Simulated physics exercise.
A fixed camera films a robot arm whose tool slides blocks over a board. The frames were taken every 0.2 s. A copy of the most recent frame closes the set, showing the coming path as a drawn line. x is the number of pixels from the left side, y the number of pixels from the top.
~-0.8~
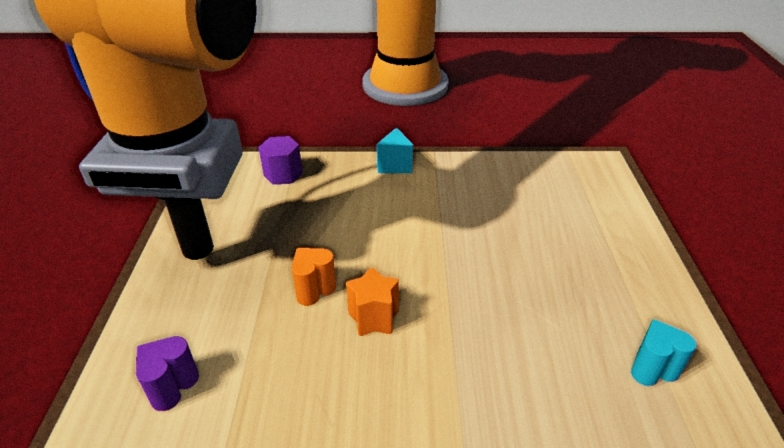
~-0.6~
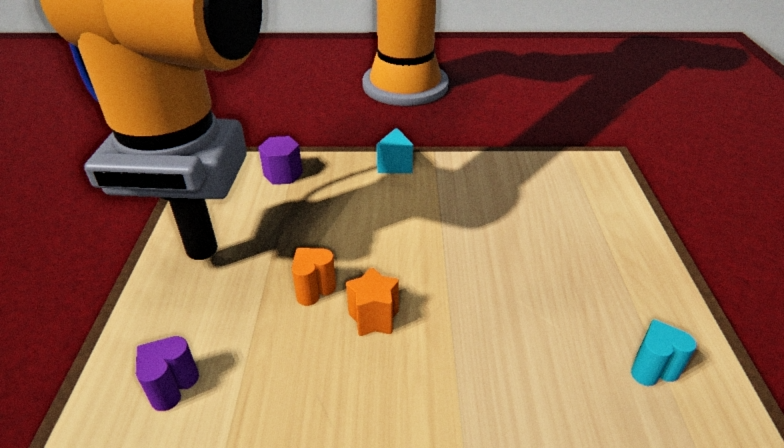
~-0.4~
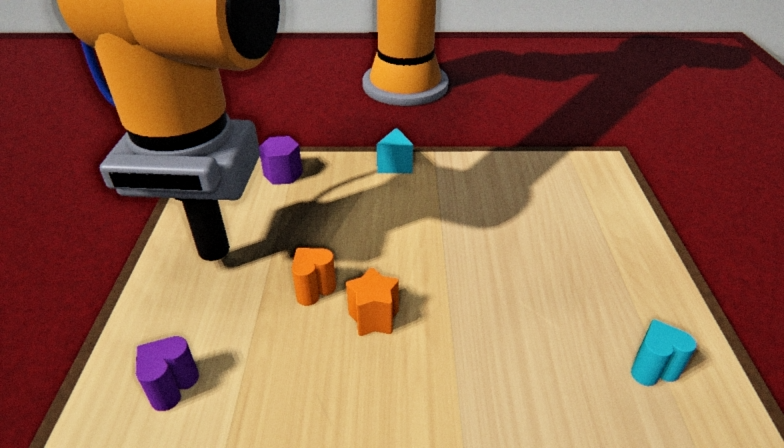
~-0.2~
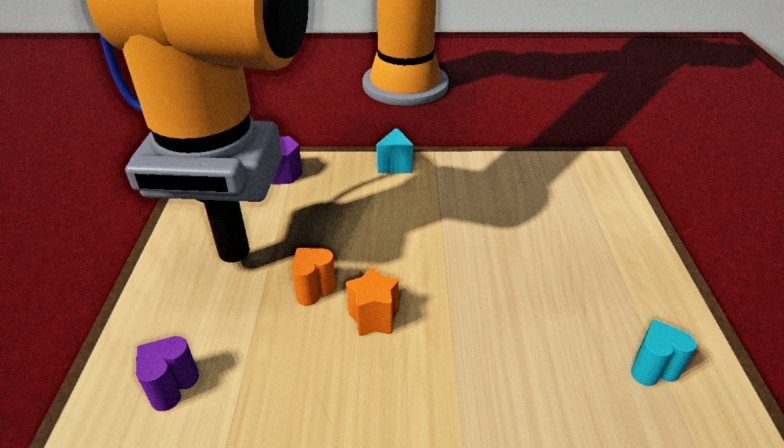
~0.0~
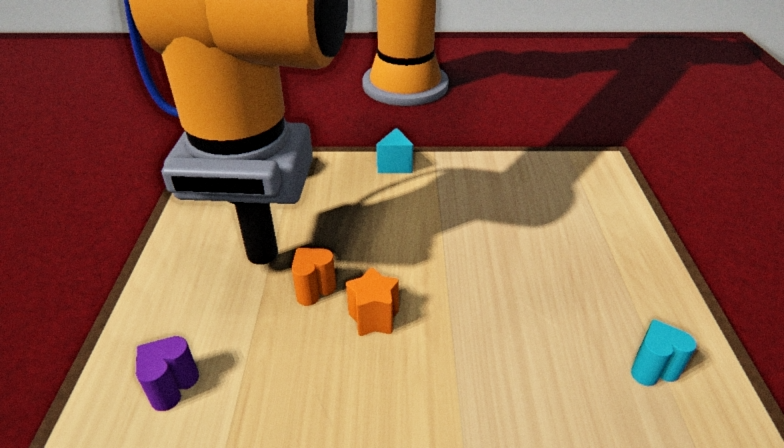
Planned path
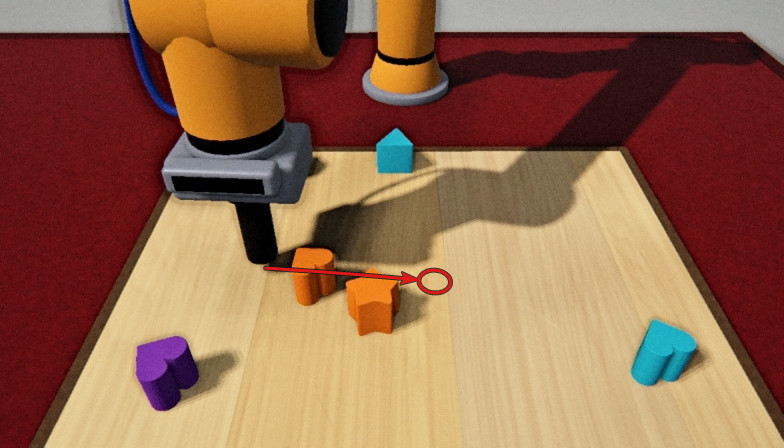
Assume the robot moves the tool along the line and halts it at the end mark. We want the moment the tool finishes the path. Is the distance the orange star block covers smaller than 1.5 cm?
Short answer: Yes.
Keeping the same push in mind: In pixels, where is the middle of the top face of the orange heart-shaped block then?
Its top centre is at about (332, 267).
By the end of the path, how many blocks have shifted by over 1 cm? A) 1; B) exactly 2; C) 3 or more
It's A.
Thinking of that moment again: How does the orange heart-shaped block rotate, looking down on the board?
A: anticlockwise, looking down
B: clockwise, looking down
Option B.
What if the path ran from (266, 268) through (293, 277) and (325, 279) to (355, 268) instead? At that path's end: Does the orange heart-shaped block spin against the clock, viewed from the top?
It seems not.
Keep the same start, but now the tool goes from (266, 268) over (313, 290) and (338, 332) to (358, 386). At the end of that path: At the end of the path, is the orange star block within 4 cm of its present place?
No, I don't think so.
Path on the board, from (266, 268) to (435, 281).
The first path, step by step. One third of the way, tool at (321, 260); orange heart-shaped block at (324, 266), turned 45° clockwise.
Two thirds of the way, tool at (378, 264); orange heart-shaped block at (332, 267), turned 80° clockwise.
At the end, tool at (436, 269); orange heart-shaped block at (332, 267), turned 80° clockwise; orange star block in place.
